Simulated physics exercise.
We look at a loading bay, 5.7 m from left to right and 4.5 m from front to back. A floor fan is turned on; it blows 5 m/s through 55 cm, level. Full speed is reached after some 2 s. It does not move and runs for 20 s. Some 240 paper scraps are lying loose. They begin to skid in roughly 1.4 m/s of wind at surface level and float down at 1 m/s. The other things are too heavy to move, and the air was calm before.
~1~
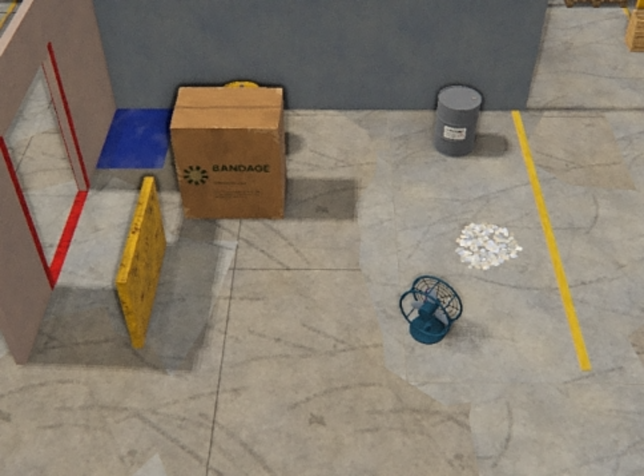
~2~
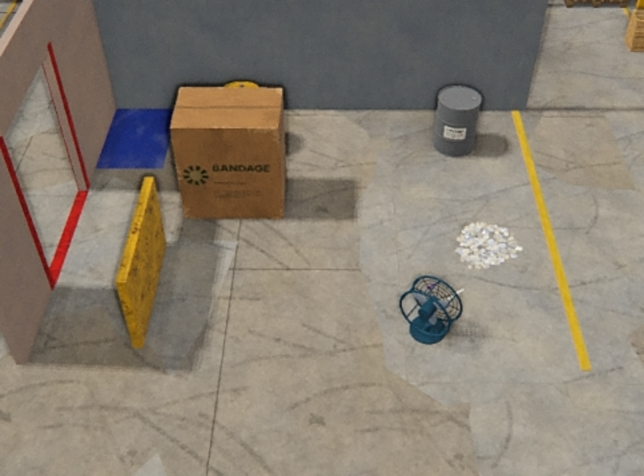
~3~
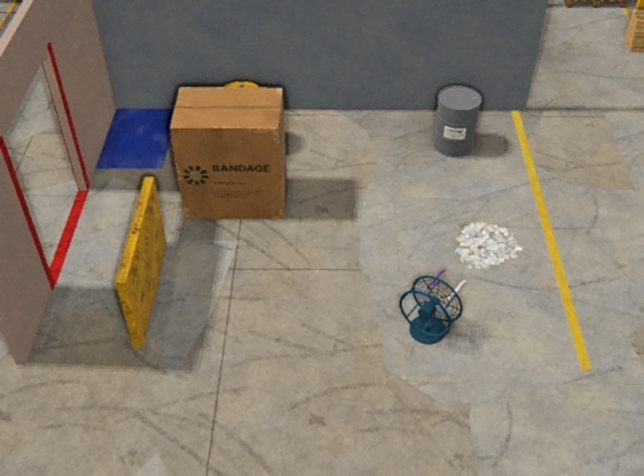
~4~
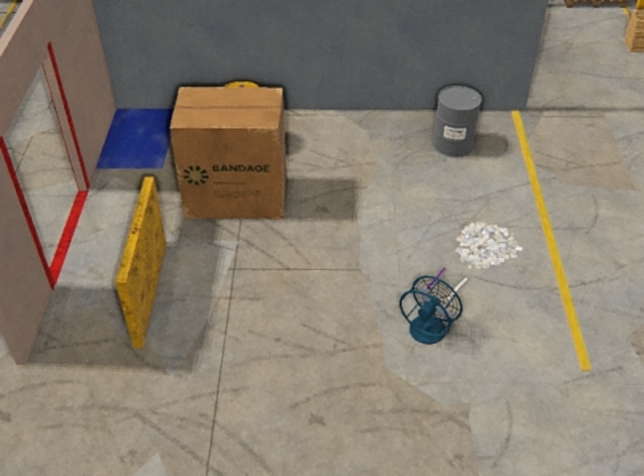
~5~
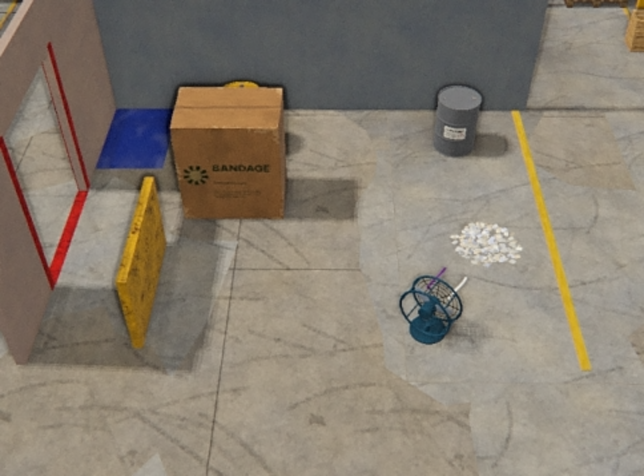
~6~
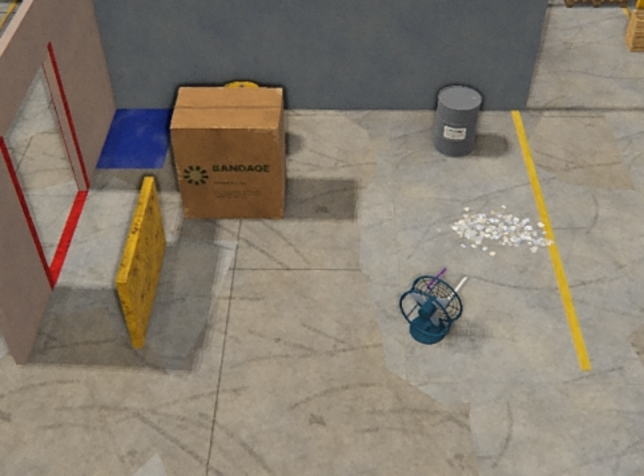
The clip opens on a loading bay with a large carton, a barrel and a blue floor fan beside a still pile of white paper scraps. Coloured streamers lift at the fan's mouth while the scraps stay put, then the pile loosens and scatters rightward, some reaching the yellow line.
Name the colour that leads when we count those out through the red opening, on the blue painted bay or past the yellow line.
It is yellow that takes the most.
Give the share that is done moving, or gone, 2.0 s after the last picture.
Near 40 %.
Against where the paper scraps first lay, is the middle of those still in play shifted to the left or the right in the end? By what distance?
To the left, by about 0.2 m.
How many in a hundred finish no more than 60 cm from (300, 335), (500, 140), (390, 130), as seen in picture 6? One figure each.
In turn about 0 %, 20 %, 10 %.
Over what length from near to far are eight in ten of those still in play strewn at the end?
Roughly 0.8 m.
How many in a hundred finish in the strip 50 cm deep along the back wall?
Near 40 %.
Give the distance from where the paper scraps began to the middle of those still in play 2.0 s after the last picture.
About 2.4 m.
Then, 2.0 s after the last picture, 61 % are past the yellow line, 0 % on the blue painted bay and 0 % out through the red opening; the middle of those still in play is near (515, 130); 42 % have settled or left.
Then, 4.4 s after the last picture, 55 % are past the yellow line, 0 % on the blue painted bay and 0 % out through the red opening; the middle of those still in play is near (497, 124); 48 % have settled or left.
Then, 9.0 s after the last picture, 52 % are past the yellow line, 0 % on the blue painted bay and 0 % out through the red opening; the middle of those still in play is near (476, 116); 52 % have settled or left.
Then, 18.0 s after the last picture, at the end, 50 % are past the yellow line, 0 % on the blue painted bay and 0 % out through the red opening; the middle of those still in play is near (447, 116).
